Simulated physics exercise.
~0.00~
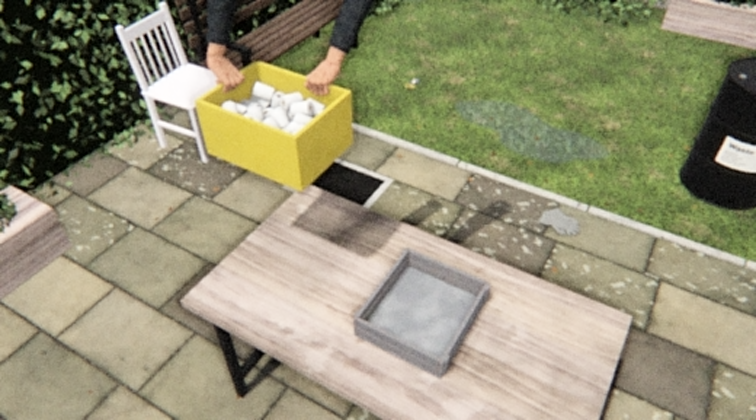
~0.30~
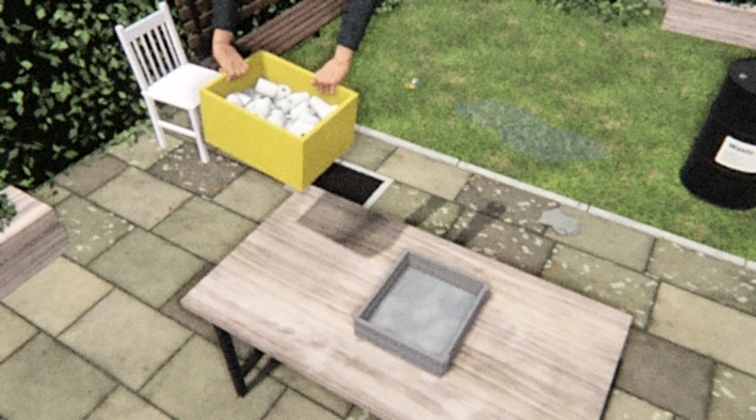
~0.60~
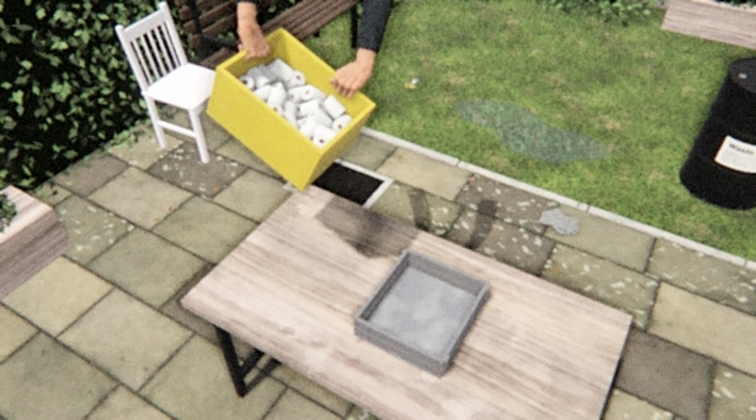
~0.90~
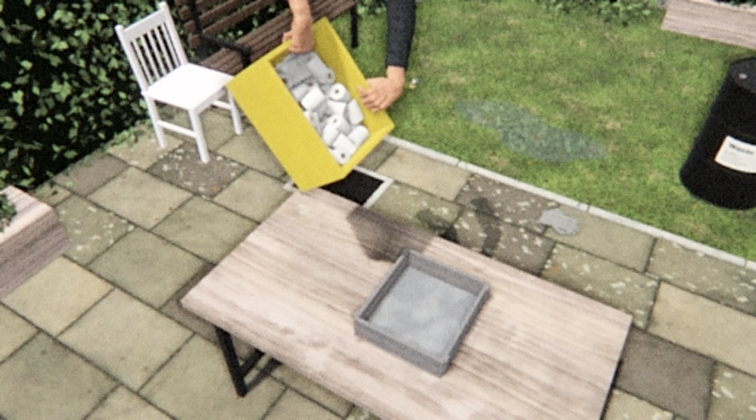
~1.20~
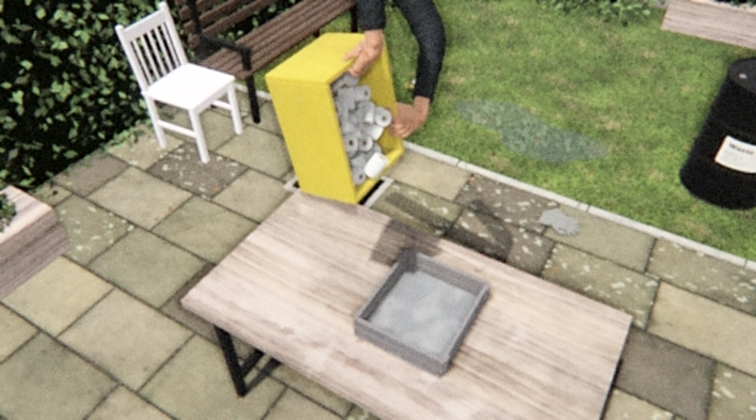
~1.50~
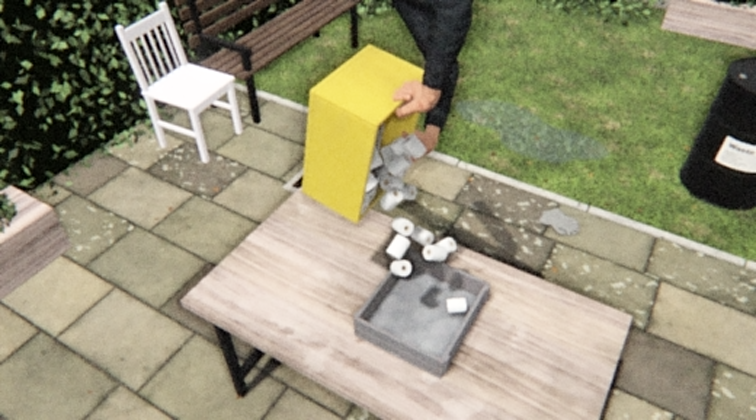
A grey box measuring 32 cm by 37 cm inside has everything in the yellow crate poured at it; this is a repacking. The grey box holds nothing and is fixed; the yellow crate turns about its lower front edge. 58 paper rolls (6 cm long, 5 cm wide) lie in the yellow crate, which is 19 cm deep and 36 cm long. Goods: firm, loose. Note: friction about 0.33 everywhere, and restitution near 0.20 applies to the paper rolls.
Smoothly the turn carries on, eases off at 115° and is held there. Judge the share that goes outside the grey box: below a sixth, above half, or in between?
Of the paper rolls, a minor share below a sixth miss the grey box and stay outside it.
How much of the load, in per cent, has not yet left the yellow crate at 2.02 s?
Roughly 15 per cent of the load.
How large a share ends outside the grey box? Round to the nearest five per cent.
It works out to roughly 10 percent.
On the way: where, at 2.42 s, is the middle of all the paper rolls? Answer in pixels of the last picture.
Estimated centre in the last picture: (429, 312).
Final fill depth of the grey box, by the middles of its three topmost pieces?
Roughly 10 cm.
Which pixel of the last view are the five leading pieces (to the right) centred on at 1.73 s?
I'd put them at about (459, 310).
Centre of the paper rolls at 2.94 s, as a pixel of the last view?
I'd place it about (431, 314) in the last view.
After 1.73 s, tilt 112°; 35 still in the yellow crate, 11 in the grey box and 12 in the air.
After 2.02 s, tilt 115°; 9 still in the yellow crate, 31 in the grey box, 1 outside the grey box and 17 in the air.
After 2.42 s, tilt 115°; 48 in the grey box, 3 outside the grey box and 7 in the air.
Final count (at 2.94 s), 53 in the grey box and 5 outside the grey box. Asked share, 5 of 58, 9 per cent.
